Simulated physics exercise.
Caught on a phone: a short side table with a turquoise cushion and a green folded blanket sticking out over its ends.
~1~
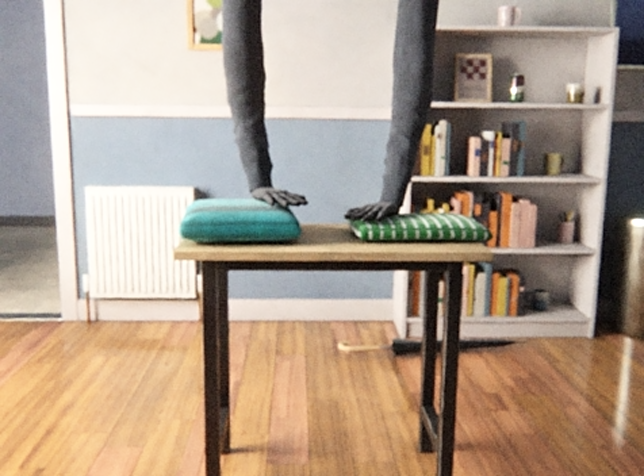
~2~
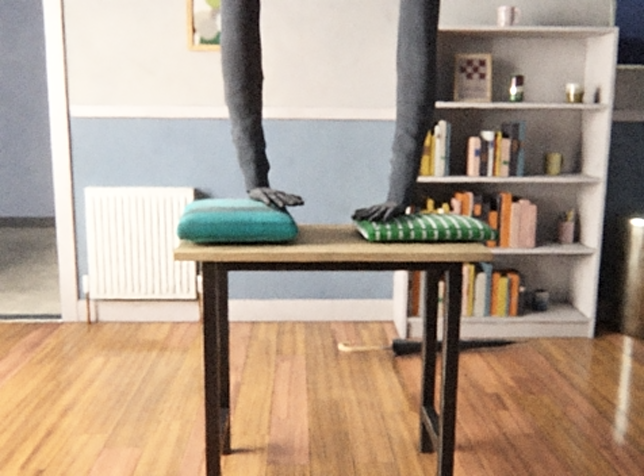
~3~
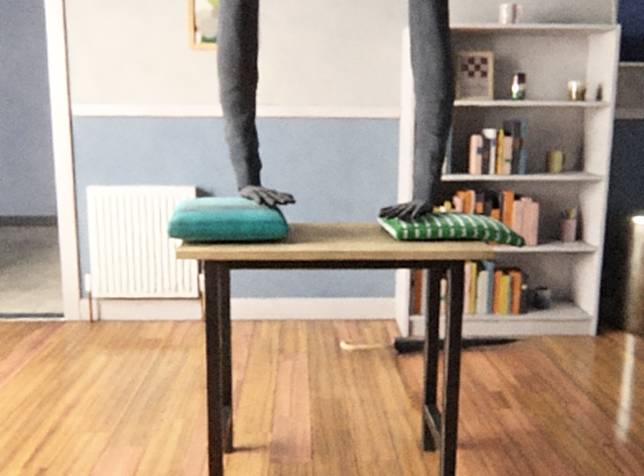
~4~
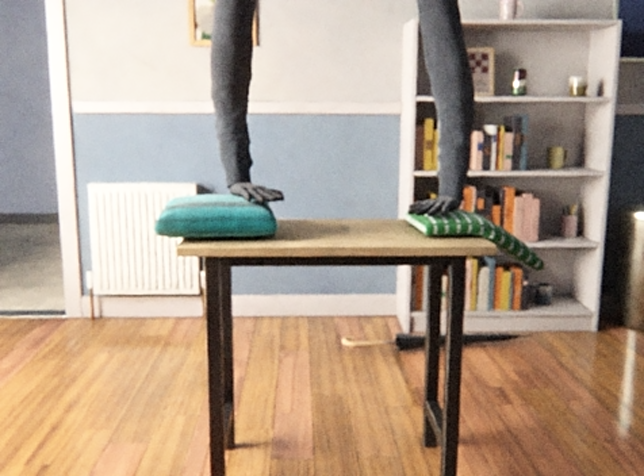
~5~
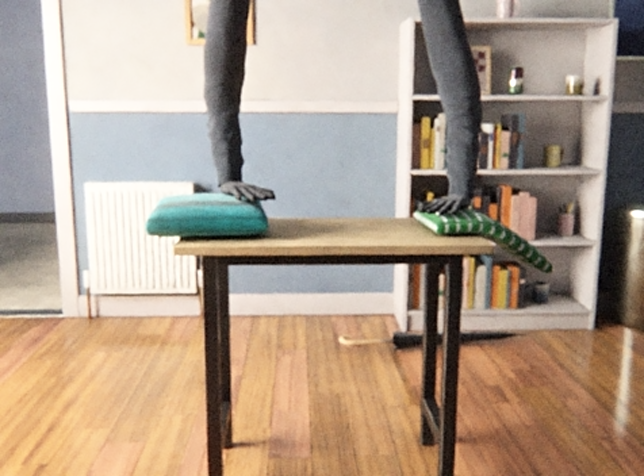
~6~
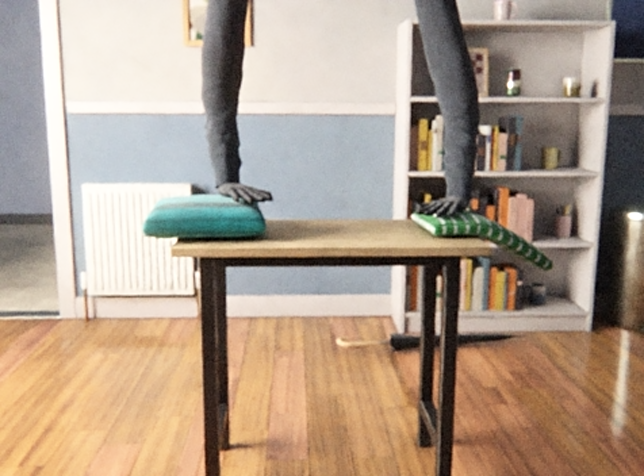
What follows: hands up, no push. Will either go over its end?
As it turns out, the turquoise cushion stays up there; the green folded blanket tips over and falls.
Then, 0.28 s past the final frame, cushion unmoved; folded blanket tipping outwards near (480, 246).
Then, 0.52 s past the final frame, cushion unmoved; folded blanket falling near (487, 336).
Then, 0.76 s past the final frame, cushion unmoved; folded blanket on the floor near (502, 453).
When it is over, cushion unmoved; folded blanket on the floor near (516, 457). The turquoise cushion remains on top and the green folded blanket goes down.
